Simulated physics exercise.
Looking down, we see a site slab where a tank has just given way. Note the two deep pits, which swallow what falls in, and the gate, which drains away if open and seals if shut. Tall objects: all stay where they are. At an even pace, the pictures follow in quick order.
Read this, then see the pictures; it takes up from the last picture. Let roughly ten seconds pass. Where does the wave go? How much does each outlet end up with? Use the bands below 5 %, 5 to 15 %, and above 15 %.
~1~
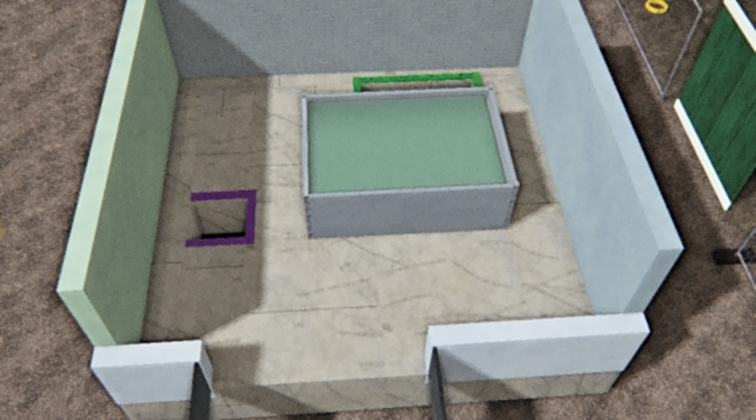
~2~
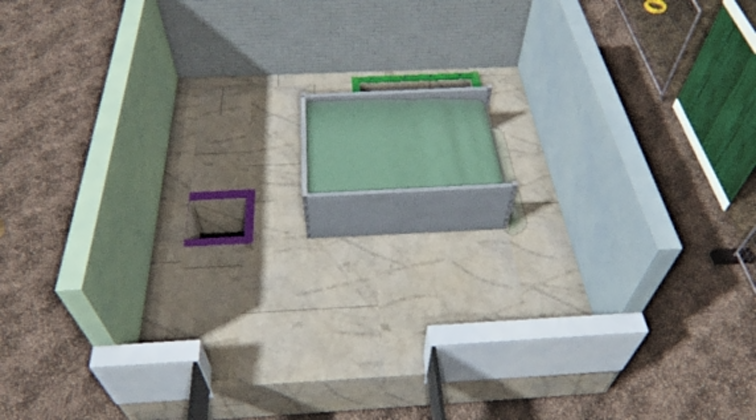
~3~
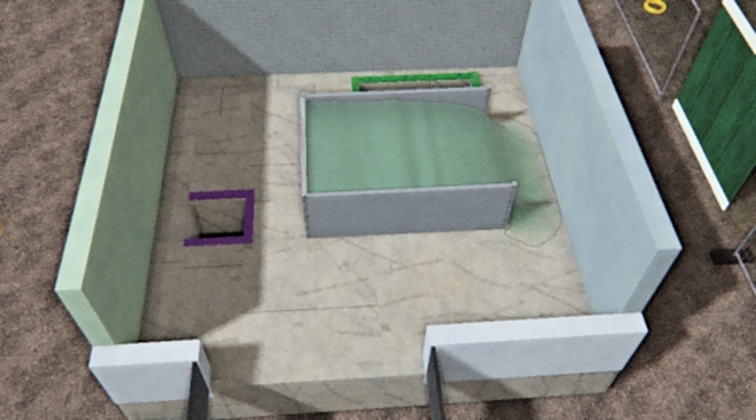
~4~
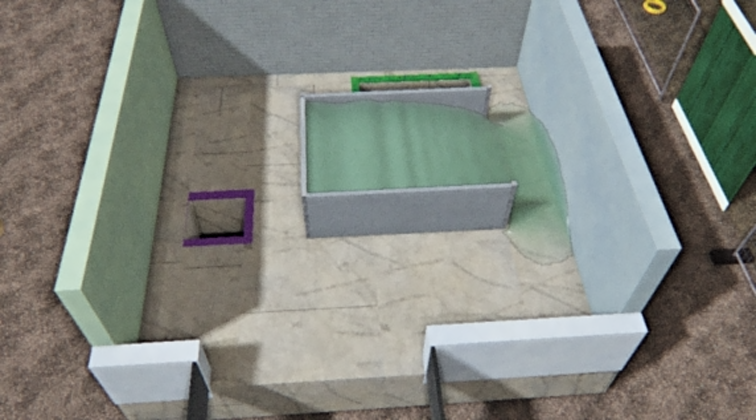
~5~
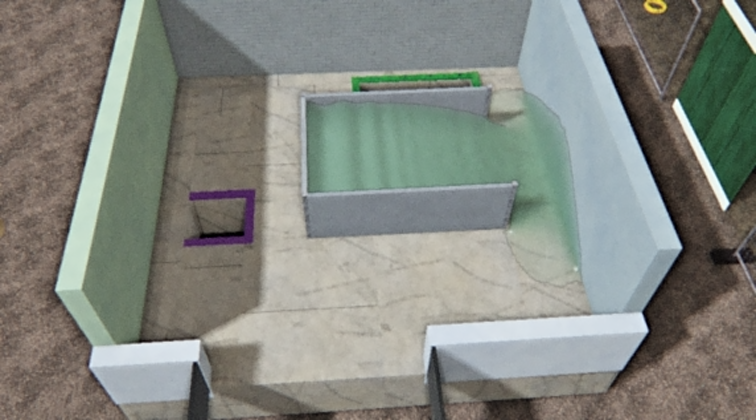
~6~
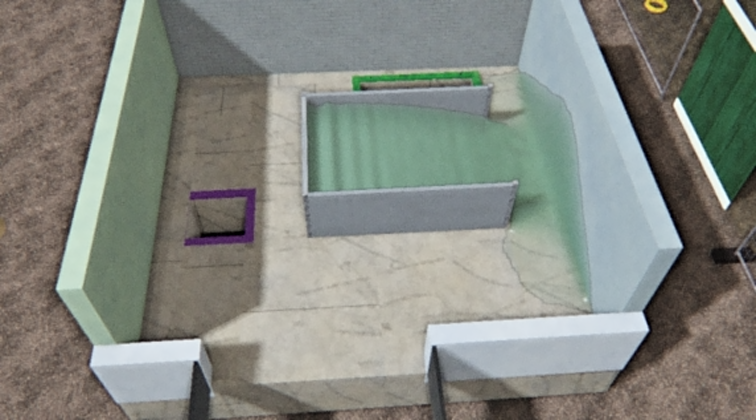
Once it settles, the gate ends up with 5 to 15 %, the purple pit ends up with 5 to 15 %, the green pit ends up with above 15 %.
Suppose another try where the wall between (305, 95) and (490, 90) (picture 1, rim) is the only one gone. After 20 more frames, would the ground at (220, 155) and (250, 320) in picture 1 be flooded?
One after the other: Flooded, not flooded.
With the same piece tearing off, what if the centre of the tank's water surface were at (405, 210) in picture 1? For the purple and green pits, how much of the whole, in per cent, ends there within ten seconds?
Ten seconds on: Purple pit 8 percent, green pit 30 percent.
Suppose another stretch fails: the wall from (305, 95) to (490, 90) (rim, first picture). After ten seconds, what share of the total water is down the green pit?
The green pit gets 60 per cent.
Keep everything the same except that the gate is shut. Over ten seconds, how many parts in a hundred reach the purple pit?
Purple about 15 %.
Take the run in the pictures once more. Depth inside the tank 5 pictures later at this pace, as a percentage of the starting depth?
Estimate: Close to 56 %.
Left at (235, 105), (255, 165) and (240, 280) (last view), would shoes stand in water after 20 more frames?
In turn, the three spots are soaked, high and dry and soaked.
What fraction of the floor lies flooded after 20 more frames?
About 75 per cent.
A moment on, water covers 25 % of the floor; the gate 0 %, the purple pit 0 %, the green pit 0 %.
Next, water covers 40 % of the floor; the gate 0 %, the purple pit 0 %, the green pit 5 %.
Then, water covers 75 % of the floor; the gate 1 %, the purple pit 1 %, the green pit 16 %.
Later, water covers 95 % of the floor; the gate 4 %, the purple pit 5 %, the green pit 23 %.
In the end, water covers 95 % of the floor; the gate 10 %, the purple pit 11 %, the green pit 28 %.
